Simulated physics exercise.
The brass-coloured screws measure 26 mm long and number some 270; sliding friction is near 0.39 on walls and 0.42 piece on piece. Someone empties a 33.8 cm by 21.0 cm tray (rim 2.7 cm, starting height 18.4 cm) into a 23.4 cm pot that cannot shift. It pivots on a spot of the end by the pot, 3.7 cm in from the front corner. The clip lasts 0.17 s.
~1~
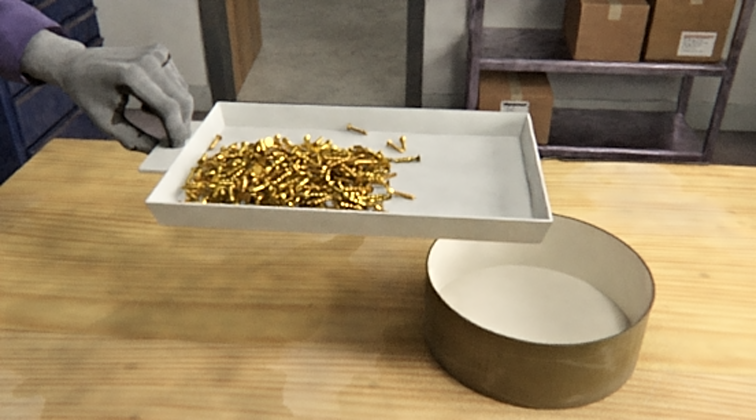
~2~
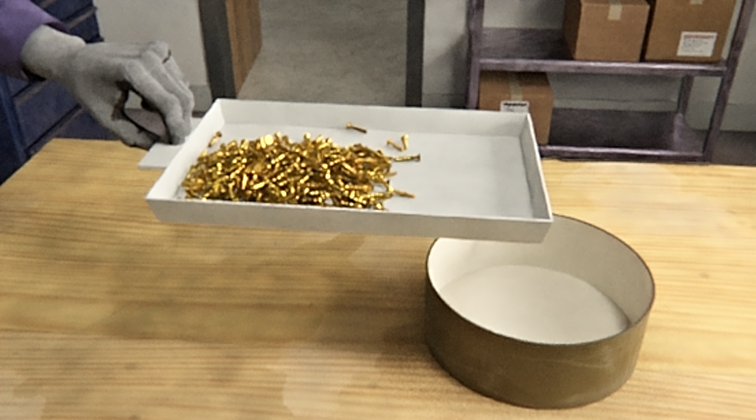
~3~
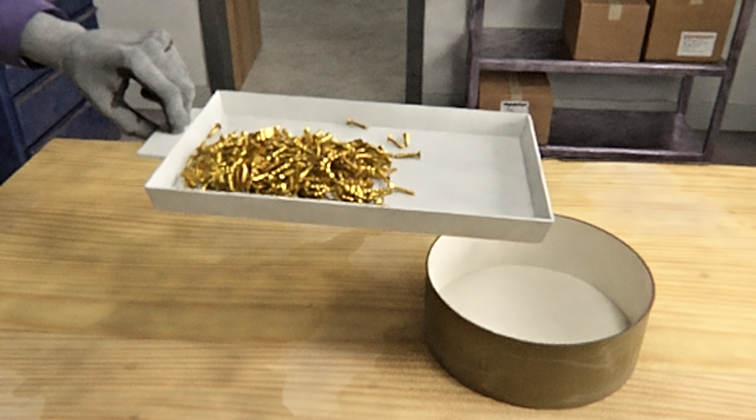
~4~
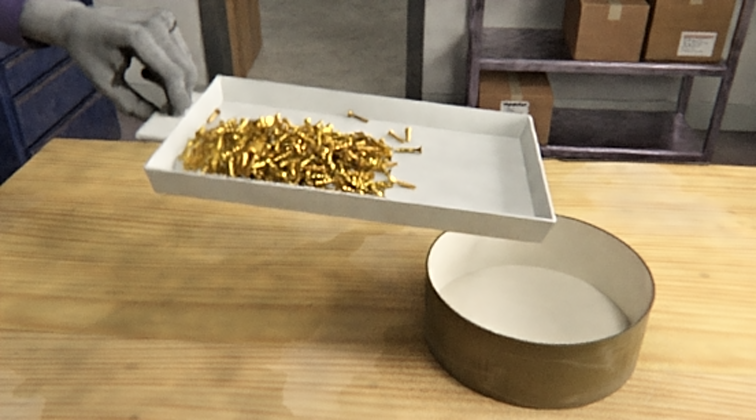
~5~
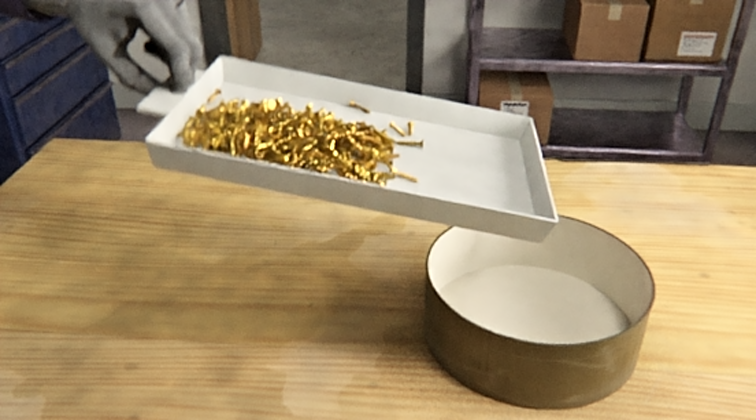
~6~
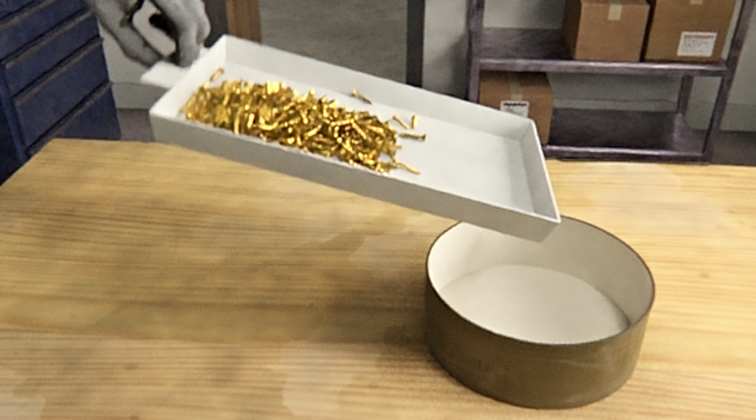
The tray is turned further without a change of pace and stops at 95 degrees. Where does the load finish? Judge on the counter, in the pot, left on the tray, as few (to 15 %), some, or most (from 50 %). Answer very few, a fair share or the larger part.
On the counter: A fair share; in the pot: The larger part; left on the tray: Very few.
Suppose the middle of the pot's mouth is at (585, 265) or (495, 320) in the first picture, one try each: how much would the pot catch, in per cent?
Some 90 and 10 per cent.
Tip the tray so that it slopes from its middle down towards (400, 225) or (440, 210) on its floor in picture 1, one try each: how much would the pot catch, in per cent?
Some 5 and 15 per cent.
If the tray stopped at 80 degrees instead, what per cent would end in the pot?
Then about 65 per cent.
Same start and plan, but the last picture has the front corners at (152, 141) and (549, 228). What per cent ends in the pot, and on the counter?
Pot 10, counter 90.
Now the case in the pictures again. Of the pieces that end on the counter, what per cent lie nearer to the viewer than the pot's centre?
Roughly 10 per cent.
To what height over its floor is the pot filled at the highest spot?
Some 3.0 cm.
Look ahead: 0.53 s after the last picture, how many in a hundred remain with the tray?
Some 65 per cent of the load.
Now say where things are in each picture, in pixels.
The first frame shows tray tilt 0 degrees, front corners at (155, 198) and (544, 217); middle of the pieces at (296, 175); pot at (538, 269).
The second frame shows tray tilt 1 degrees, front corners at (155, 195) and (544, 217); middle of the pieces at (296, 173).
The third frame shows tray tilt 3 degrees, front corners at (154, 184) and (545, 217); middle of the pieces at (297, 166).
The fourth frame shows tray tilt 6 degrees, front corners at (153, 164) and (547, 216), lowest corner right back; middle of the pieces at (297, 155).
The fifth frame shows tray tilt 10 degrees, front corners at (155, 138) and (550, 216), lowest corner right back; middle of the pieces at (300, 140).
The sixth frame shows tray tilt 14 degrees, front corners at (159, 111) and (552, 216), lowest corner right back; middle of the pieces at (303, 125); pot at (538, 269).
Then, 0.32 s after the last picture, tilt 53 degrees; the tray holds 100 %, the pot 0 %.
Then, 0.53 s after the last picture, tilt 81 degrees; the tray holds 65 %, the pot 0 %.
Then, 0.85 s after the last picture, tilt 95 degrees; the tray holds 5 %, the pot 70 %.
In the end, counter 25 %, pot 75 %, tray 0 %.
